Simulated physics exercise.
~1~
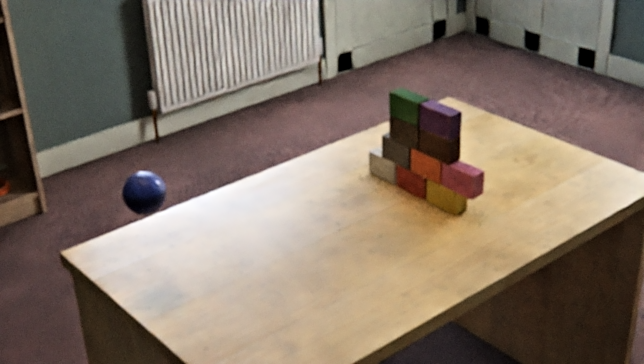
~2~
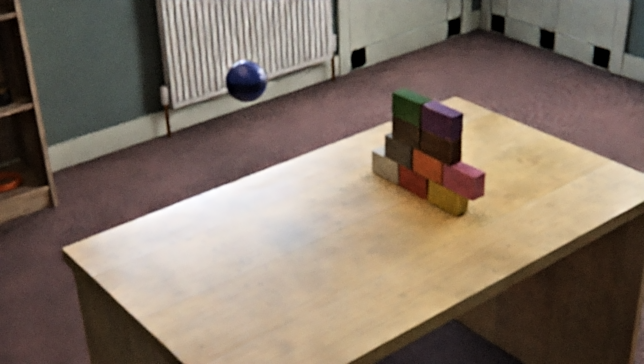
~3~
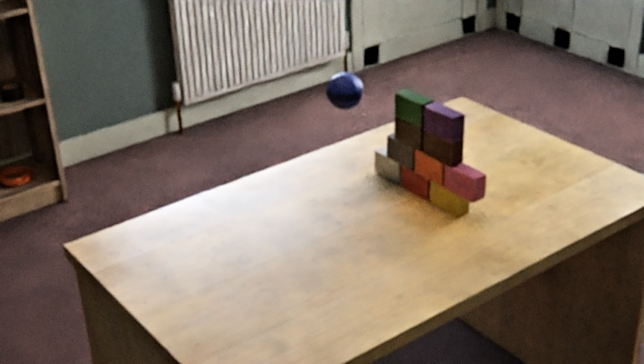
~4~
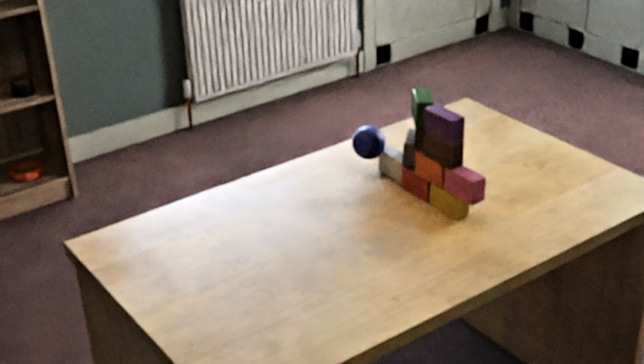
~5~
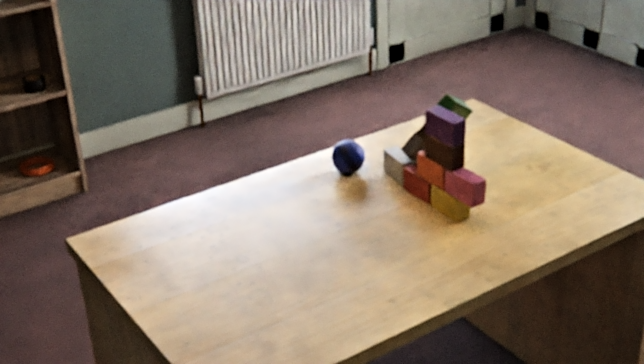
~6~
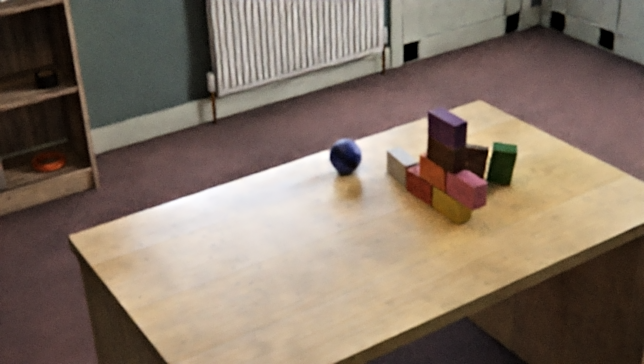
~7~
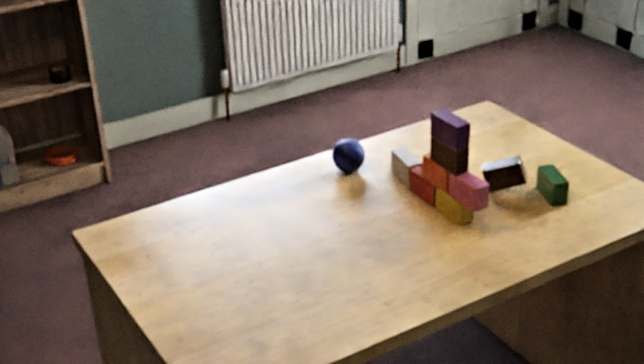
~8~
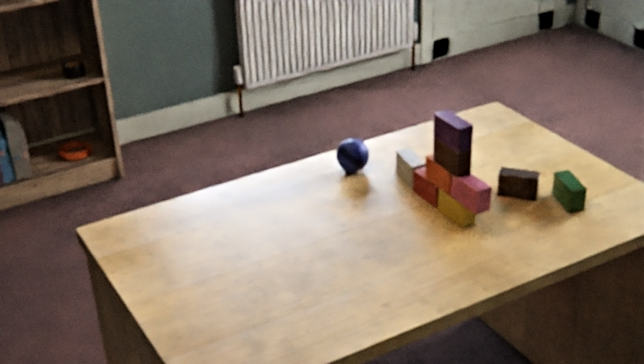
A blue ball flies in from the left over a wooden table, rising and then curving down toward a small stack of coloured blocks. It strikes the upper left side of the stack and drops back onto the tabletop. The green block on top tilts away and falls to the right, and a dark block tumbles after it. Both come to rest on the table to the right of the stack. The purple block stays perched on the brown one above the remaining lower blocks, while the ball sits still on the left.
